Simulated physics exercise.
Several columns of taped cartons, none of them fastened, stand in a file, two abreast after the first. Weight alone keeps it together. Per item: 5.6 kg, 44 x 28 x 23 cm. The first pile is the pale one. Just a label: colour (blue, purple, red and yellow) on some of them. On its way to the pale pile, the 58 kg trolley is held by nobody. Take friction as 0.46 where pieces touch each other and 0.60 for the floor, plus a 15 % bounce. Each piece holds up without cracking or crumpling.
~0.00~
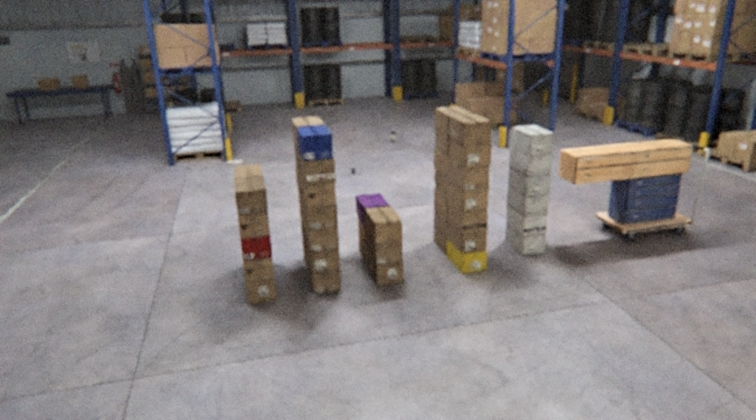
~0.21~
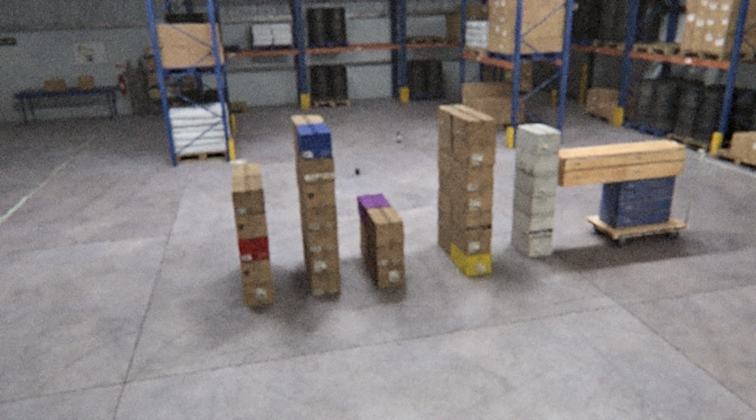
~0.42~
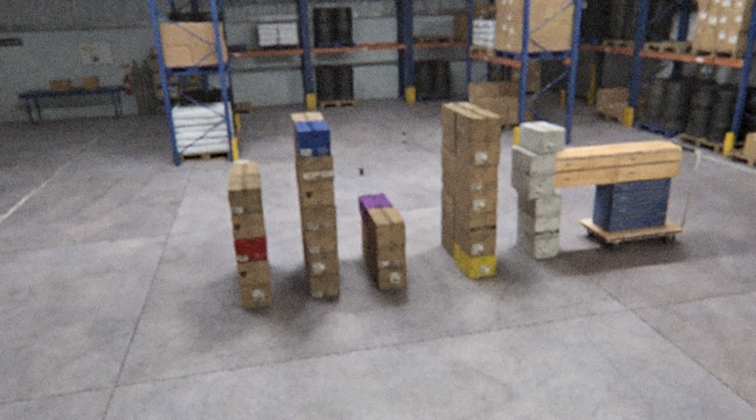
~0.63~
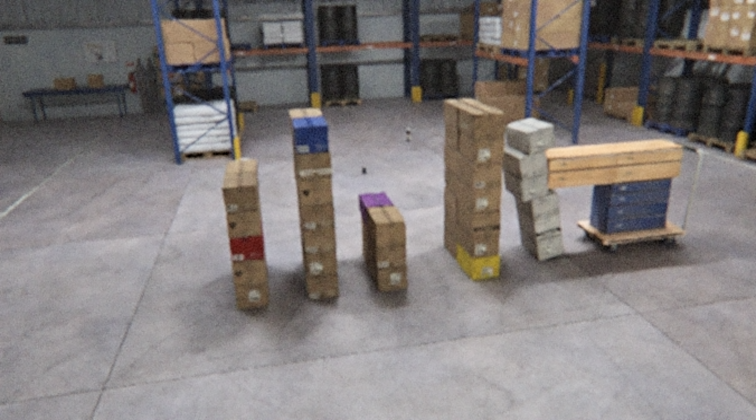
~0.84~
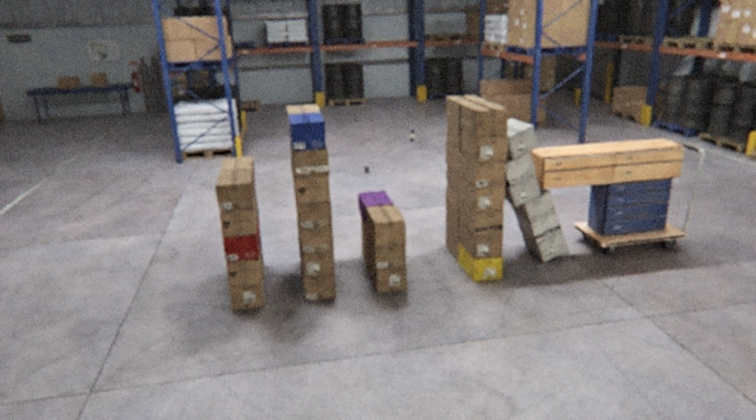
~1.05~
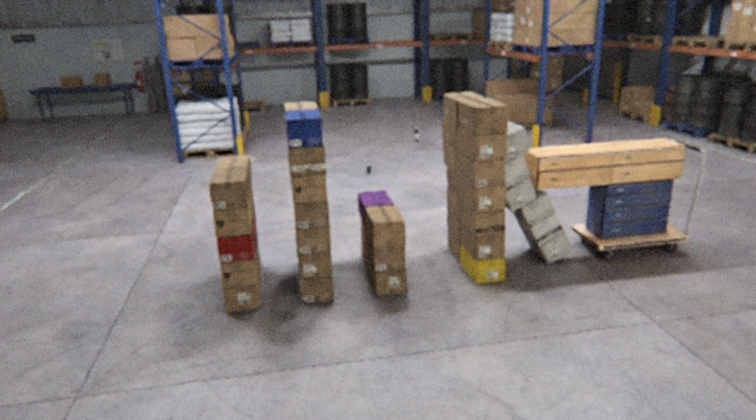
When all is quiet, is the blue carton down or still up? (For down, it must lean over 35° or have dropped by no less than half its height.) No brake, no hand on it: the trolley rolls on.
In the end the blue carton goes down.
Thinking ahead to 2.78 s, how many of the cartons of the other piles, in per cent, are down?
30 per cent.
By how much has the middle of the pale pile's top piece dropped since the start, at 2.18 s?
The top piece is some 20 centimetres lower than at the start.
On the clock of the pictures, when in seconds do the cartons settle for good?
At roughly 5.5 seconds.
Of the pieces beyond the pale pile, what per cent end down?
100 per cent.
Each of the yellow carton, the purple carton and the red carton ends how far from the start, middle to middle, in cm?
The yellow one ends 10 cm from where it began, the purple one 60 cm, and the red one 90 cm.
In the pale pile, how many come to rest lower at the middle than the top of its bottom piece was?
The number is 2.
By 2.18 s, 6 of the pale pile down; none of the 44 other cartons down, 14 disturbed; blue carton unmoved; yellow carton tilted 19°.
By 2.78 s, 6 of the pale pile down; 14 of the 44 other cartons down; blue carton moved 59 mm; yellow carton tilted 42°.
By 3.80 s, 6 of the pale pile down; 29 of the 44 other cartons down; blue carton tilted 21°, 22 cm lower; yellow carton tilted 42°.
By 4.28 s, 6 of the pale pile down; 44 of the 44 other cartons down; blue carton tilted 7°, 1.06 m lower; red carton on its side.
When it is over (5.6 s), 6 of the pale pile down; 44 of the 44 other cartons down; blue carton 1.38 m lower; red carton on its side; purple carton tilted 47°, 19 cm lower. In pixels of the last frame, middles, red carton near (148, 296).
